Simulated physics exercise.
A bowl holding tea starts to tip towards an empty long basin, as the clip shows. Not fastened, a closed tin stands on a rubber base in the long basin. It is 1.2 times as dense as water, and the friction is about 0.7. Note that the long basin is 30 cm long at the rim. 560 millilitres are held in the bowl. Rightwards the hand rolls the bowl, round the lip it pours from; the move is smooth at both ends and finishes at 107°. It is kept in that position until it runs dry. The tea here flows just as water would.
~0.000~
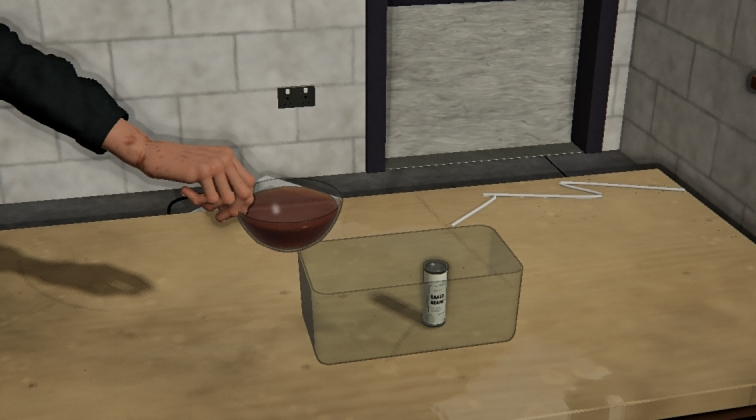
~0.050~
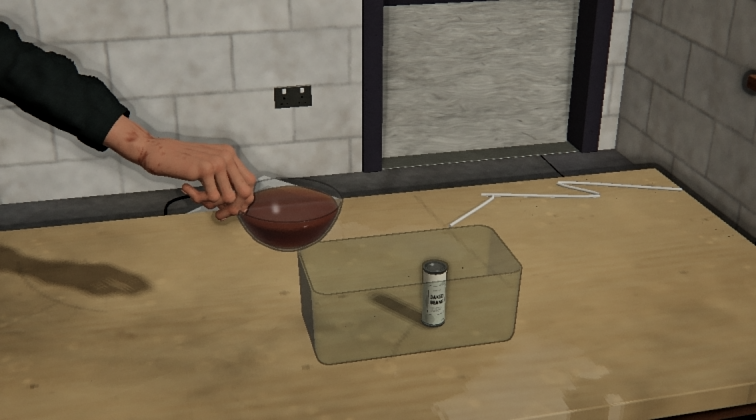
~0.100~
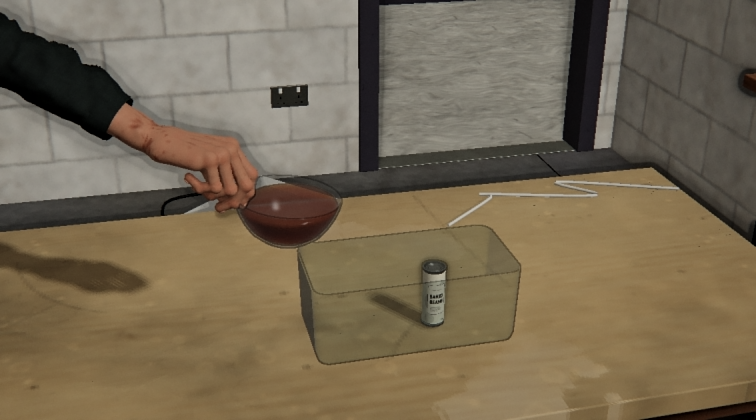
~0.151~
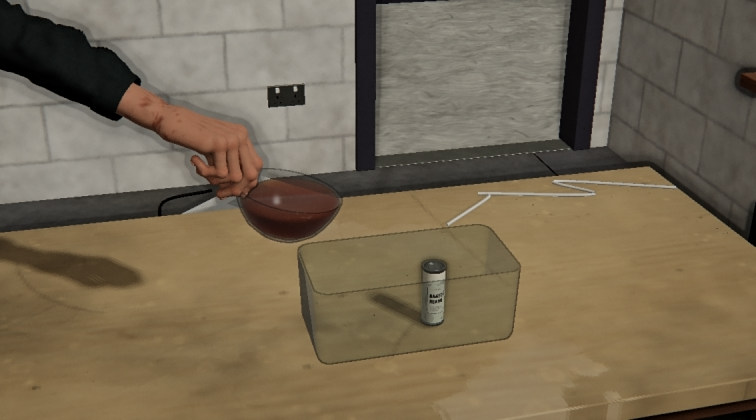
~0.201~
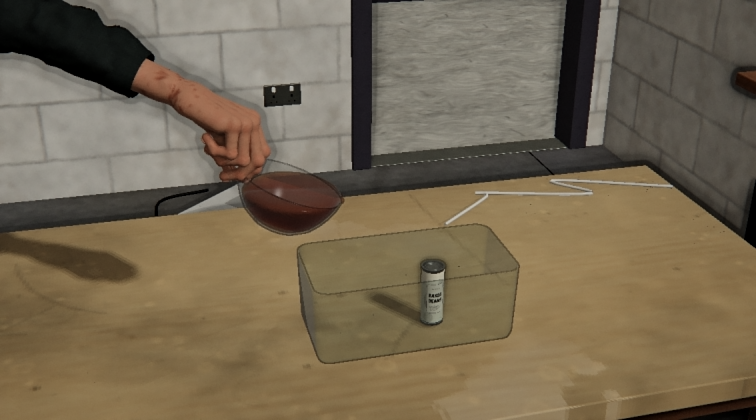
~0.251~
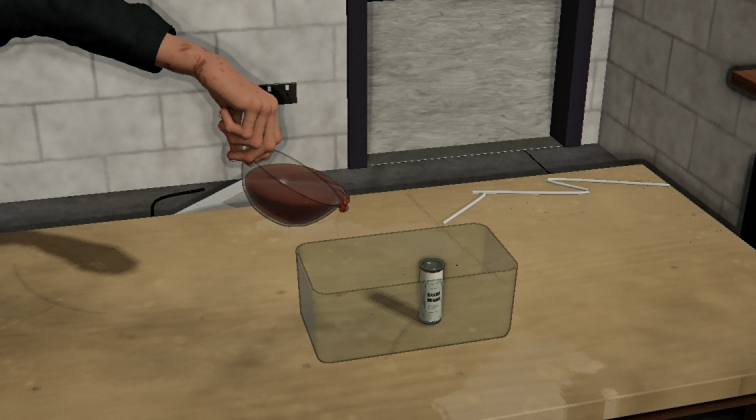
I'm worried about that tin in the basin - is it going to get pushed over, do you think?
Yes, I expect it to go down.
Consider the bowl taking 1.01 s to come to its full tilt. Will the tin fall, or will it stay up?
With that tilt, the tin stays on its base.
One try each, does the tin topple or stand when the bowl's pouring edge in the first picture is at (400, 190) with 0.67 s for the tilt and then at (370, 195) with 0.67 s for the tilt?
The tin stays vertical the first time and stays vertical the second time.
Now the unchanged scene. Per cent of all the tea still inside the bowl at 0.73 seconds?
Around 0 in a hundred.
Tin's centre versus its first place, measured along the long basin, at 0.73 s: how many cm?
The tin has gone some 2 cm.
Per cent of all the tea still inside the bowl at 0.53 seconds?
I'd put it near 12 percent.
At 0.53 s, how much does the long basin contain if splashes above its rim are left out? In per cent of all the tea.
At that time the basin holds about 28 per cent of the liquid.
After 0.53 s the tilt is 95° and 12 per cent is still to pour; the tin stands where it began.
After 0.73 s the tilt is 107° and 0 per cent is still to pour; the tin leans 19°.
After 0.94 s the tilt is 107° and 0 per cent is still to pour; the tin lies on its side.
After 1.17 s the tilt is 107° and 0 per cent is still to pour; the tin lies on its side.
In the end the tin lies on its side.
